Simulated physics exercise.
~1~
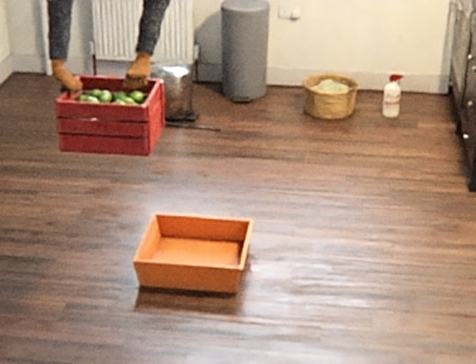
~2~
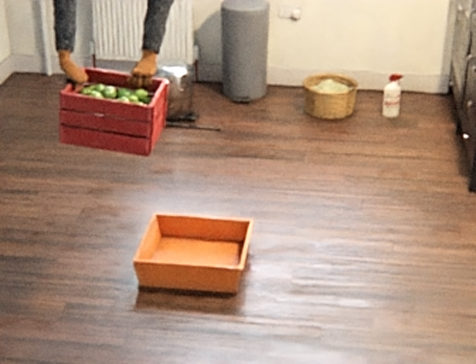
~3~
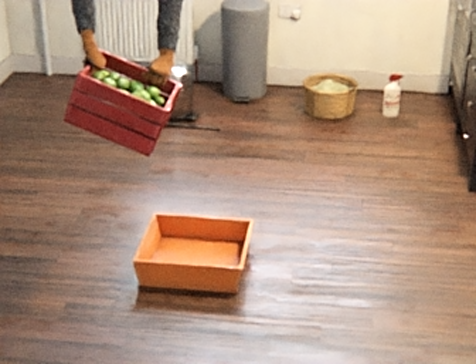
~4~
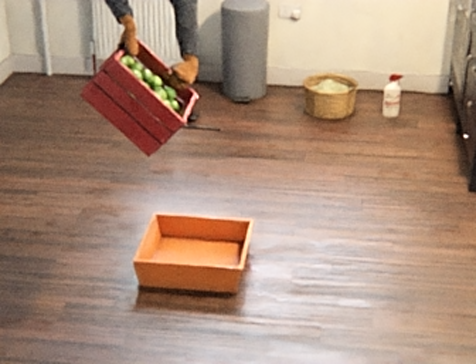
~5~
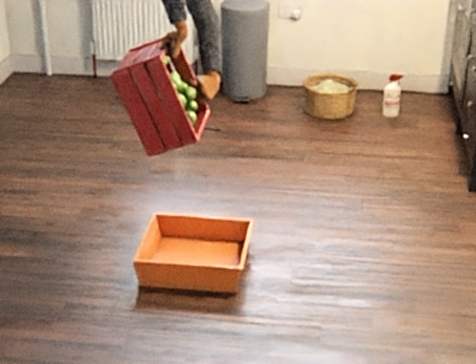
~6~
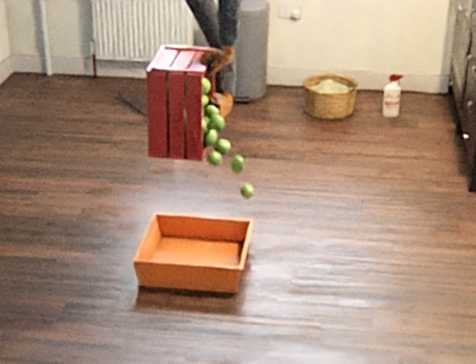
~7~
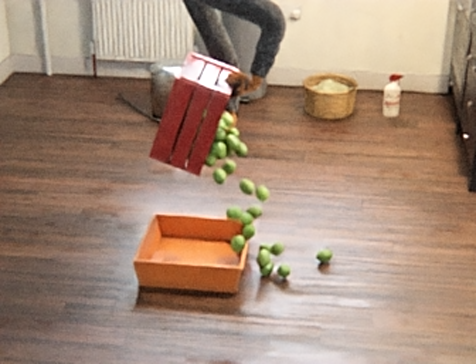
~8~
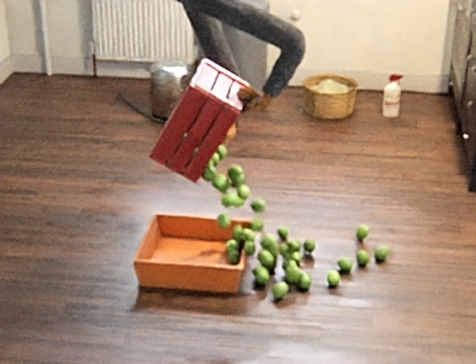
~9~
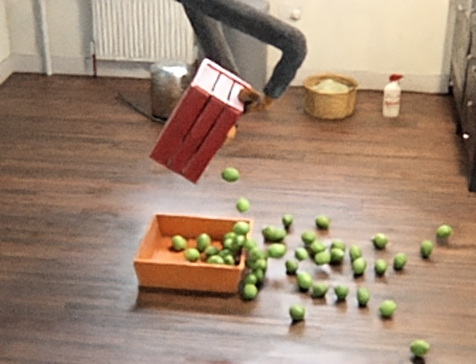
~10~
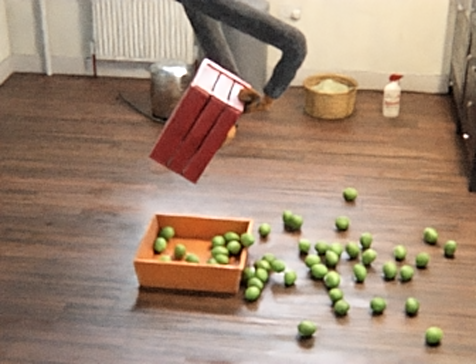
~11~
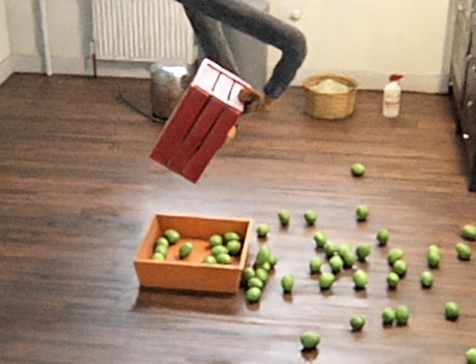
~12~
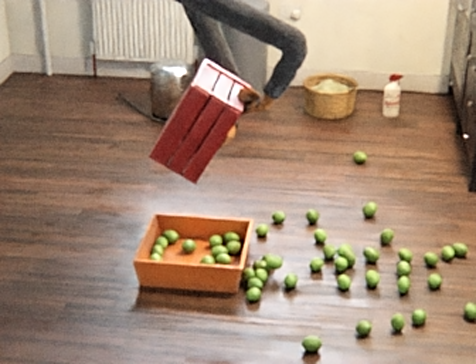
A person tips a red crate of limes over an orange box, and most scatter outside.
